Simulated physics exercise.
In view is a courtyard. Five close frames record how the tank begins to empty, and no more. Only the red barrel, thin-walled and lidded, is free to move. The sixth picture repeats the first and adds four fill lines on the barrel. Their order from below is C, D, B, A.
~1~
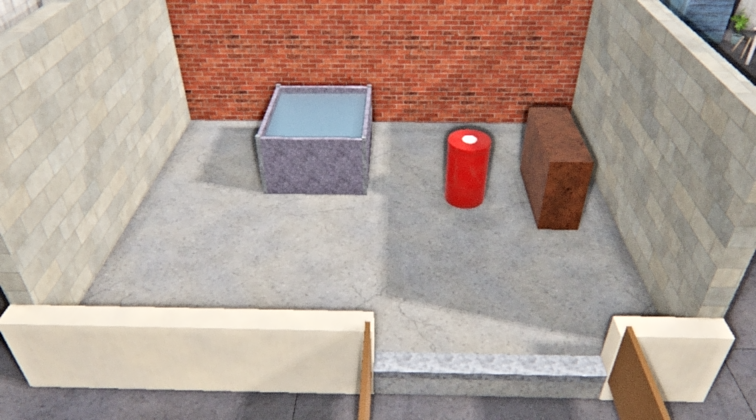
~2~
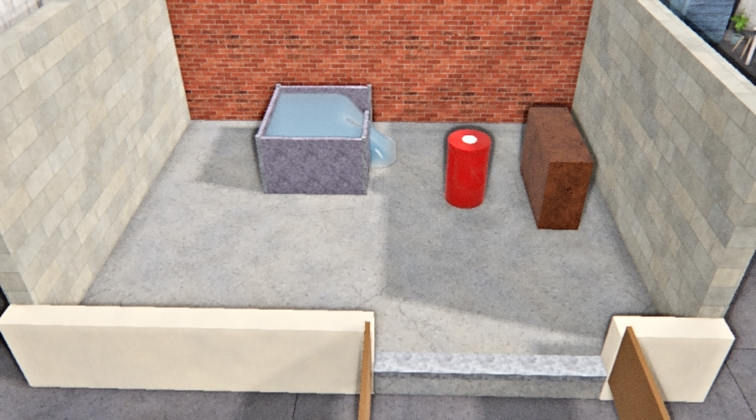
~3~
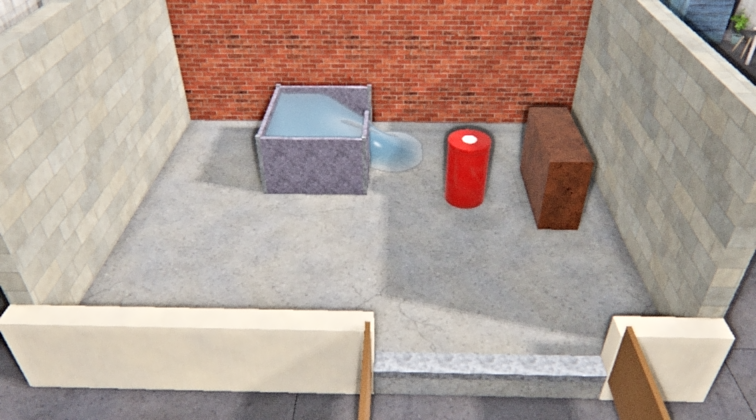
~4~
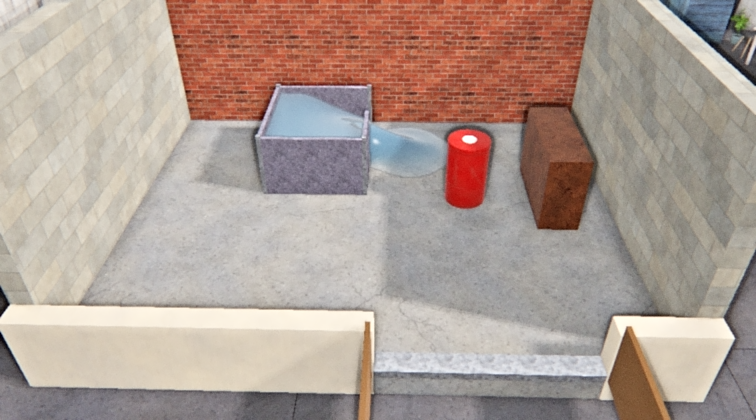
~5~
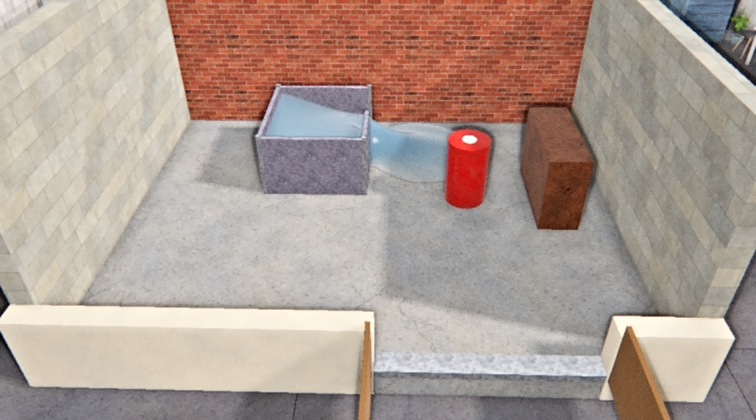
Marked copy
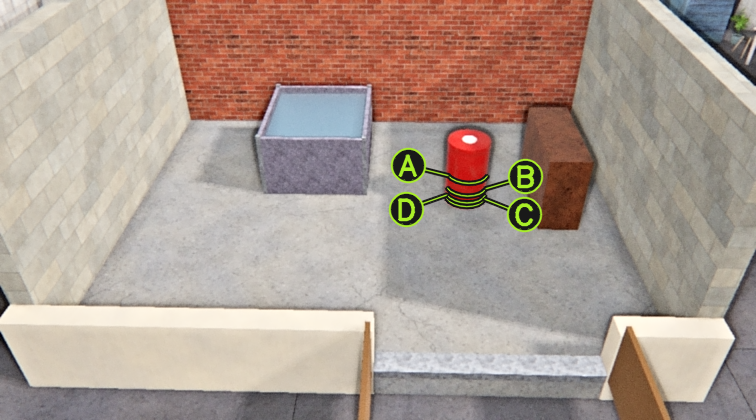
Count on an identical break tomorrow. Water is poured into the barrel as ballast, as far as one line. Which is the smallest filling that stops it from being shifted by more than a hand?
Choose D.
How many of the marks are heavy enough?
Three of the four.
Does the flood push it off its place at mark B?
No, not at all.
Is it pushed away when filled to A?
No, that is safe.
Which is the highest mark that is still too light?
That would be C.
In lime, A at (468, 183); B at (467, 196); C at (466, 206); D at (467, 202); from the bottom up C, D, B, A.
If A is chosen, it does not move.
If B is chosen, it does not move.
If C is chosen, it is pushed about half its own width away.
If D is chosen, it does not move.
